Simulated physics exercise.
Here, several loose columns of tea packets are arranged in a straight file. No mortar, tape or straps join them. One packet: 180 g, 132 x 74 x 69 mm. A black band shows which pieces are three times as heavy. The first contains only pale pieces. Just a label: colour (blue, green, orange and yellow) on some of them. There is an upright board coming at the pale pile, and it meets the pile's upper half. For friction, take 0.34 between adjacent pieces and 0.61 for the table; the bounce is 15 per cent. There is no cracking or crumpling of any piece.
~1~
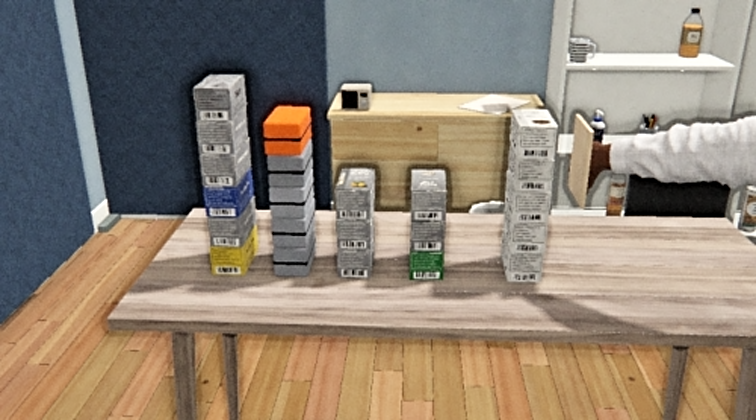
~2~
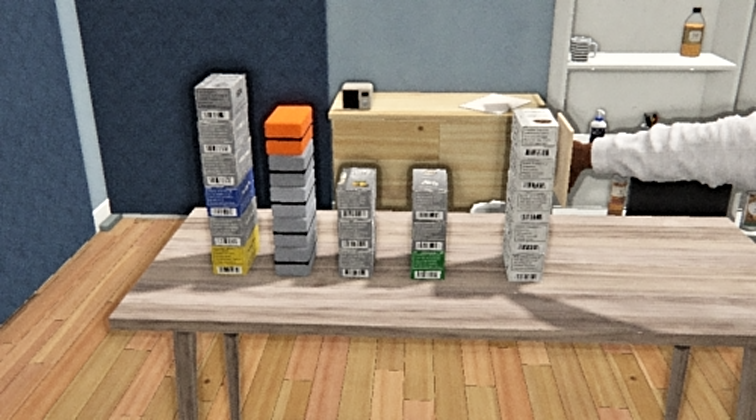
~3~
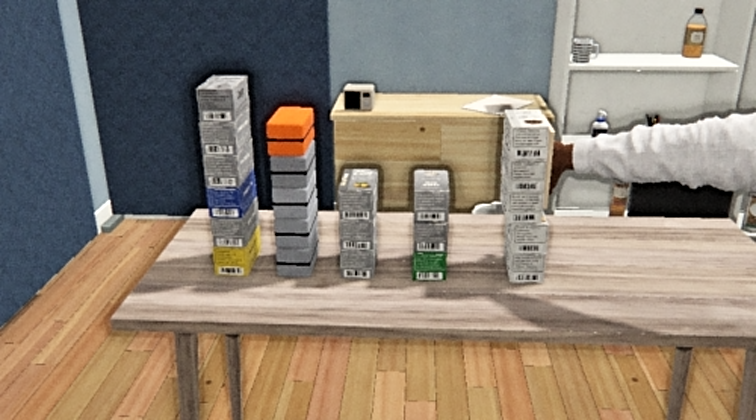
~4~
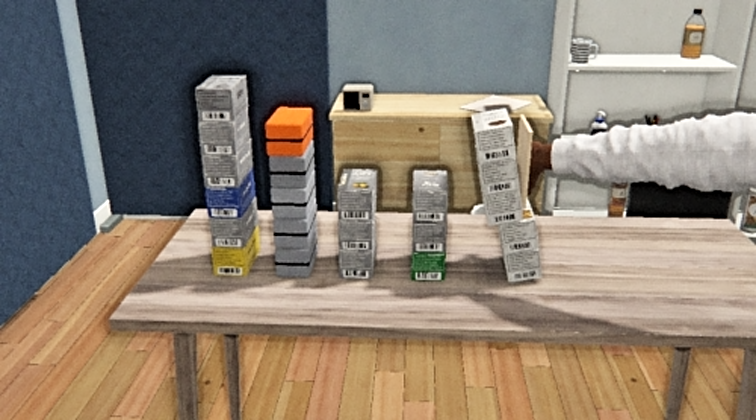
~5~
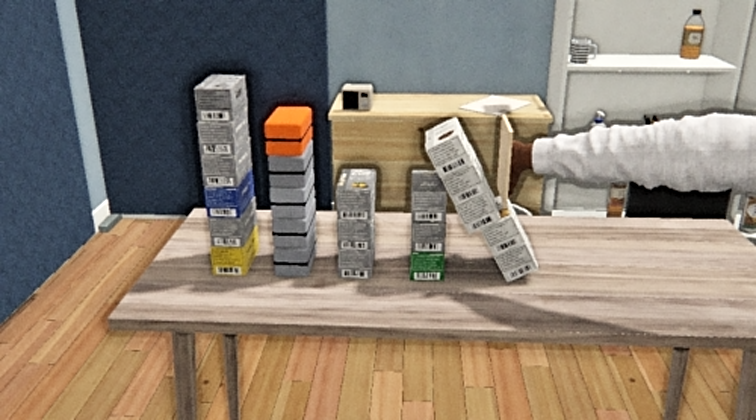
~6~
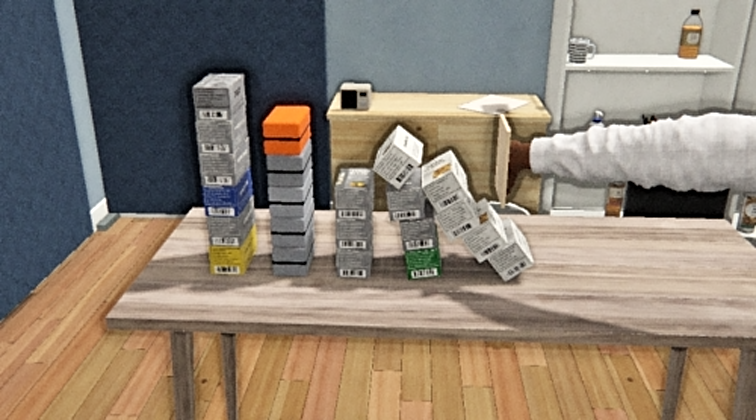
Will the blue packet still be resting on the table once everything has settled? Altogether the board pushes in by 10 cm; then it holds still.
My bet is it survives.
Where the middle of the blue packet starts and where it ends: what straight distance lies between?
Close to 0 cm, start to finish.
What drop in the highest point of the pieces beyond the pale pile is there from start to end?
The top ends up some 0 cm lower.
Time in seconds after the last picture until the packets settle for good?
At roughly 1.0 s.
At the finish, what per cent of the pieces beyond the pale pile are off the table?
Estimate: Close to 0%.
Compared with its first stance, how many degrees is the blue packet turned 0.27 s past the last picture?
I'd estimate close to 0°.
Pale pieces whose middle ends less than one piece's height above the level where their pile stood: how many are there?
2.
Then, 0.06 s after the last picture, 5 of the pale pile down; none of the 17 other packets off the table, 3 disturbed; blue packet unmoved; green packet leaning 16°.
Then, 0.09 s after the last picture, 5 of the pale pile down; none of the 17 other packets off the table, 4 disturbed; blue packet unmoved; green packet leaning 17°.
Then, 0.17 s after the last picture, 5 of the pale pile down; none of the 17 other packets off the table, 6 disturbed; blue packet unmoved; green packet leaning 24°.
Then, 0.27 s after the last picture, 5 of the pale pile down; none of the 17 other packets off the table, 6 disturbed; blue packet unmoved; green packet leaning 33°.
At rest, 5 of the pale pile down; none of the 17 other packets off the table, 6 disturbed; blue packet unmoved; green packet leaning 35°; orange packet unmoved. As the last picture would show them, middles, blue packet near (229, 190), green packet near (414, 246).
